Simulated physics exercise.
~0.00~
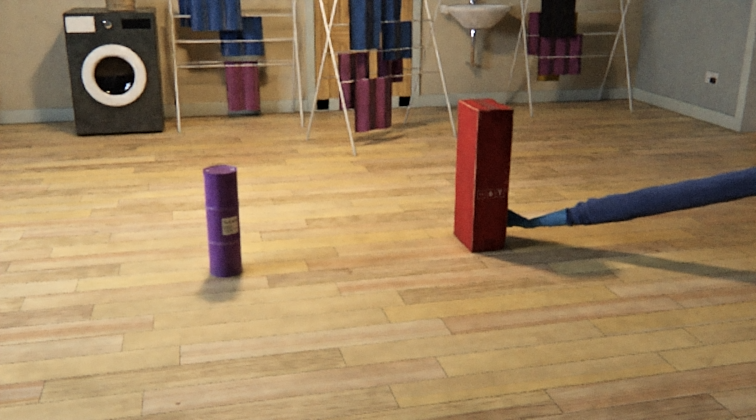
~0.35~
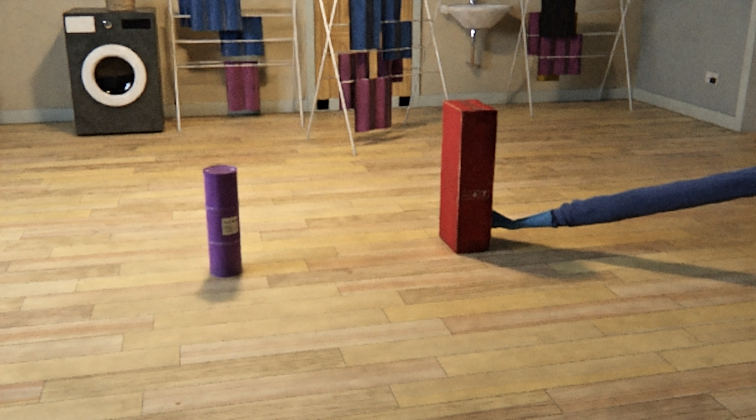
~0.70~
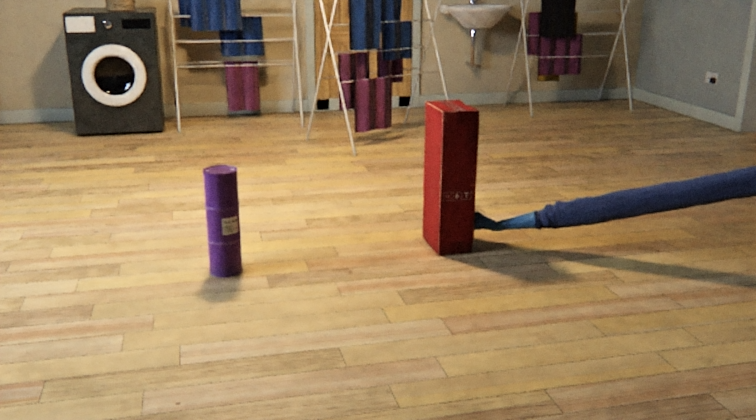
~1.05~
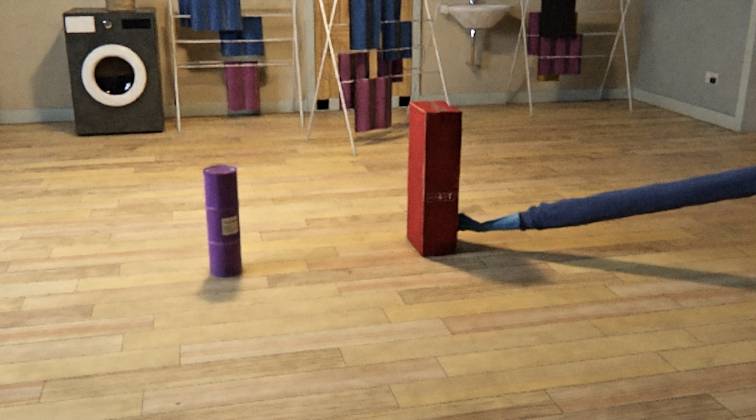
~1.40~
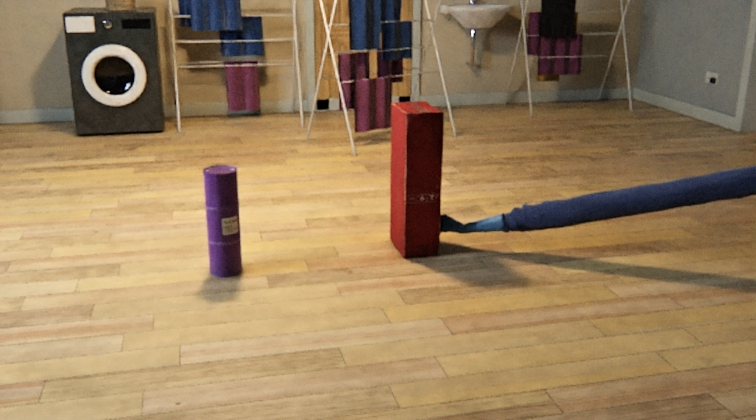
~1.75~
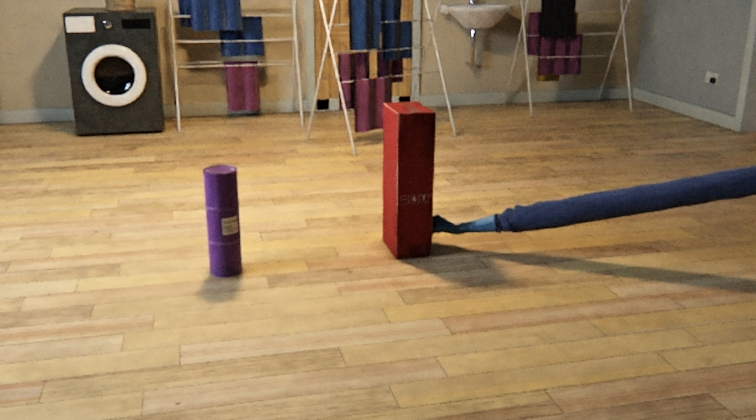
A tall red box was pushed slowly to the left across a wooden floor by a blue-sleeved arm reaching in from the right, and it ended still upright, closer to a purple canister that stood in its place the whole time.
